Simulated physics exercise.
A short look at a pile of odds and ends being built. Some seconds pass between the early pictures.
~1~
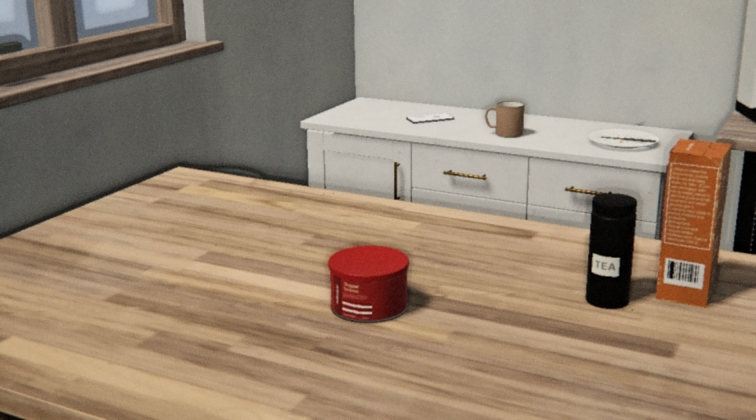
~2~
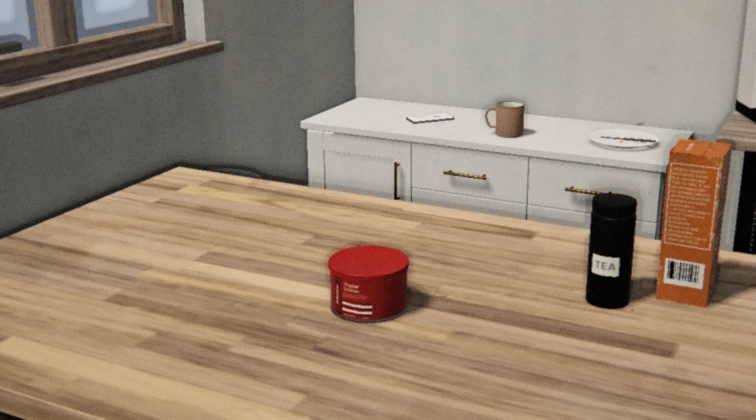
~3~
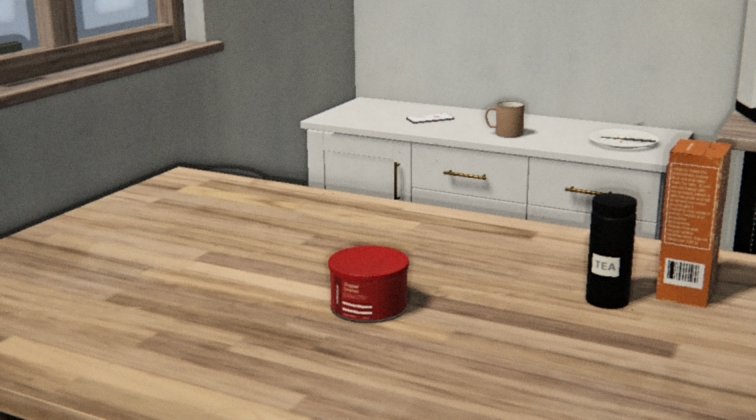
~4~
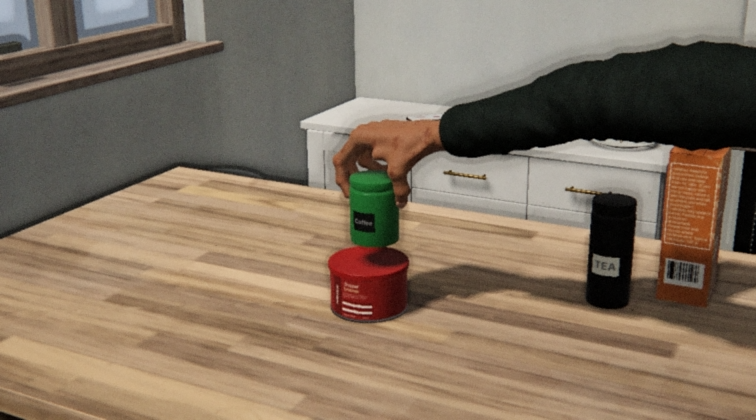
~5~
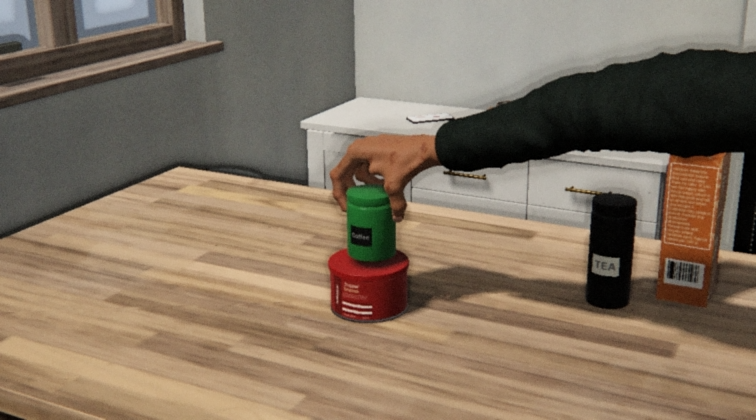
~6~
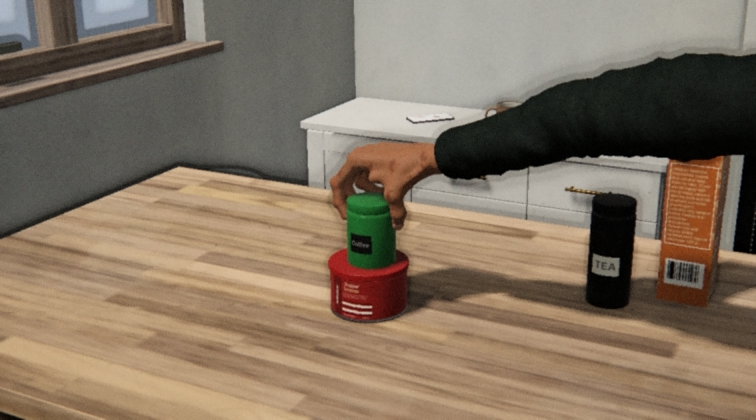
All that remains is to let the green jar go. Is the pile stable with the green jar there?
It holds.
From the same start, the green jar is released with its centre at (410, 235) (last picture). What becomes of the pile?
Then it comes apart.
Then, 0.20 s on from there, no change.
Then, 0.60 s on from there, green jar resting near (371, 231).
In the end, all 4 unmoved. At the end, from the last picture's camera, green jar near (371, 231). The pile keeps its balance.
